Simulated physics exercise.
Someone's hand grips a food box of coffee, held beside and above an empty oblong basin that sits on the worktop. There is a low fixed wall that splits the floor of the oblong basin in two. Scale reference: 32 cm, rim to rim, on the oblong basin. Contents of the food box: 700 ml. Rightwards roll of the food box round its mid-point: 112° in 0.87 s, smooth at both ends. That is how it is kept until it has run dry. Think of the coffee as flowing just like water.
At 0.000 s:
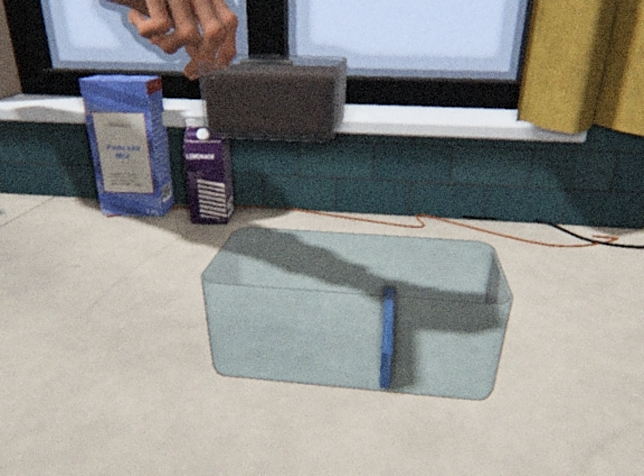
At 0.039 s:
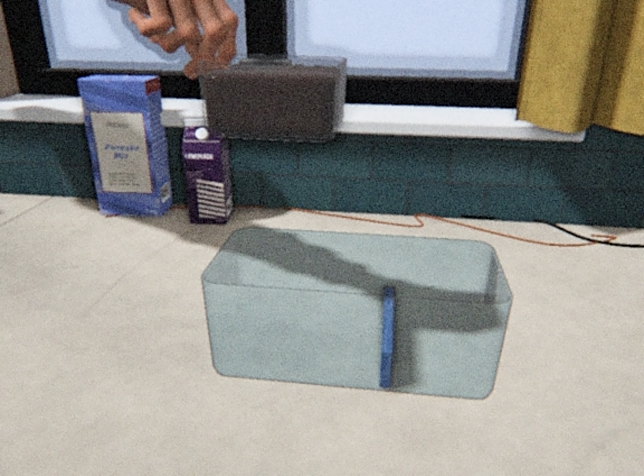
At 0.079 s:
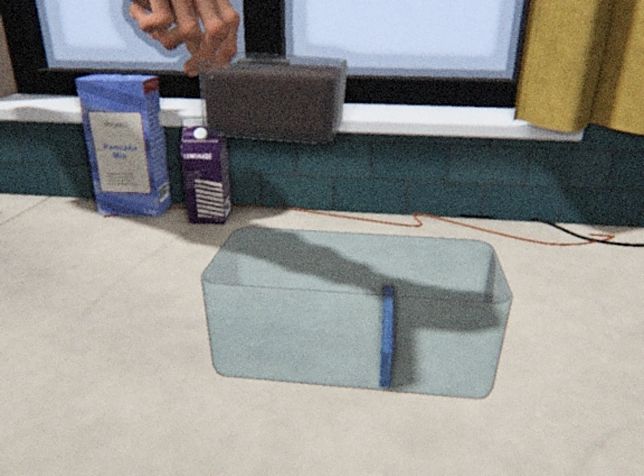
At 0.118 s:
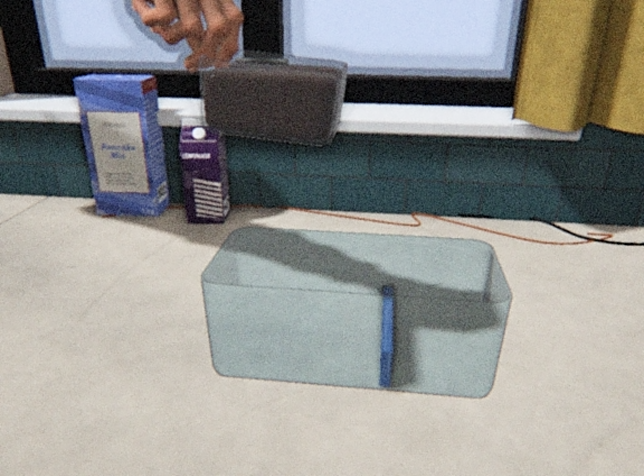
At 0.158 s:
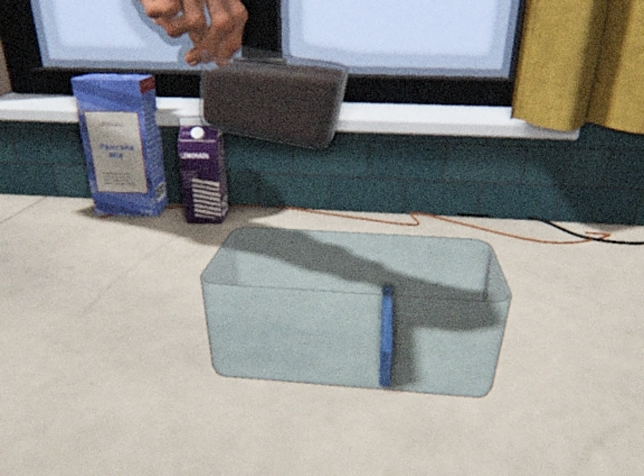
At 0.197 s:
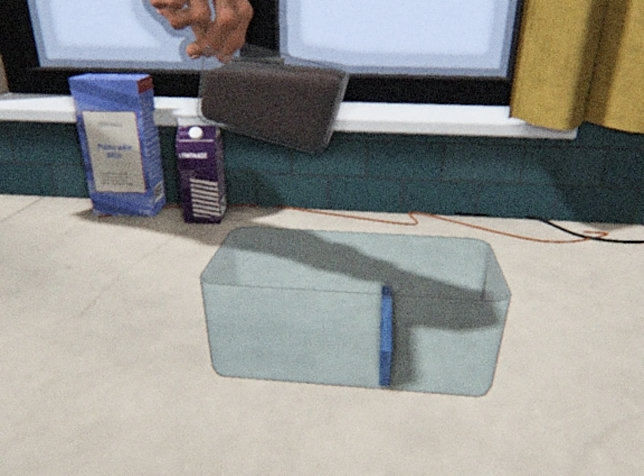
A dark-filled, clear-walled box hangs in front of a window, above and behind an empty, pale see-through oblong basin with an upright blue strip, on a light worktop seen from slightly above. A blue carton and a smaller purple one stand left by a teal wall, below fingers and opposite a mustard curtain. The box gradually tilts down to the right, while the view barely shifts.
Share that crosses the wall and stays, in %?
62 %.
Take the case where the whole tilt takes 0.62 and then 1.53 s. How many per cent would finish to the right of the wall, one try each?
It comes to 50 per cent, and then 70 per cent.
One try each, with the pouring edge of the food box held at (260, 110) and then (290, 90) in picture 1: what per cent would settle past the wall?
Respectively 5 and 5 %.
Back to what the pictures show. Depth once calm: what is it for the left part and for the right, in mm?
Left part about 8 mm deep, right part about 28 mm deep.
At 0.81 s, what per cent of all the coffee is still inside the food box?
I reckon near 5 per cent still sits there.
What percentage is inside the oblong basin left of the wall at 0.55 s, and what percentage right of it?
2 on the left, 12 on the right, roughly.
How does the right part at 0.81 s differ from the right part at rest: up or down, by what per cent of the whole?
A loss, roughly 3.
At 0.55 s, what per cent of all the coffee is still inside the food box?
38 %.
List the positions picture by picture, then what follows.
The first picture shows tilt 0°; pouring edge (342, 64); surface from (217, 71) to (340, 73); the oblong basin's rim runs from (220, 253) to (502, 272); the wall's top is at (388, 318).
The second picture shows tilt 1°; pouring edge (342, 65); surface from (217, 70) to (340, 73).
The third picture shows tilt 2°; pouring edge (343, 67); surface from (217, 69) to (340, 74).
The fourth picture shows tilt 5°; pouring edge (343, 70); surface from (218, 69) to (341, 75).
The fifth picture shows tilt 9°; pouring edge (344, 75); surface from (217, 68) to (342, 76).
The sixth picture shows tilt 14°; pouring edge (345, 81); surface from (218, 68) to (344, 77).
After 0.55 s the tilt is 78° and 37 per cent is still to pour, 2 is left of the wall and 11 right of it.
After 0.81 s the tilt is 111° and 5 per cent is still to pour, 19 is left of the wall and 66 right of it.
After 1.08 s the tilt is 112° and 0 per cent is still to pour, 34 is left of the wall and 62 right of it.
After 1.37 s the tilt is 112° and 0 per cent is still to pour, 34 is left of the wall and 62 right of it.
In the end 34 per cent lies left of the wall, 62 right of it and 3 outside.
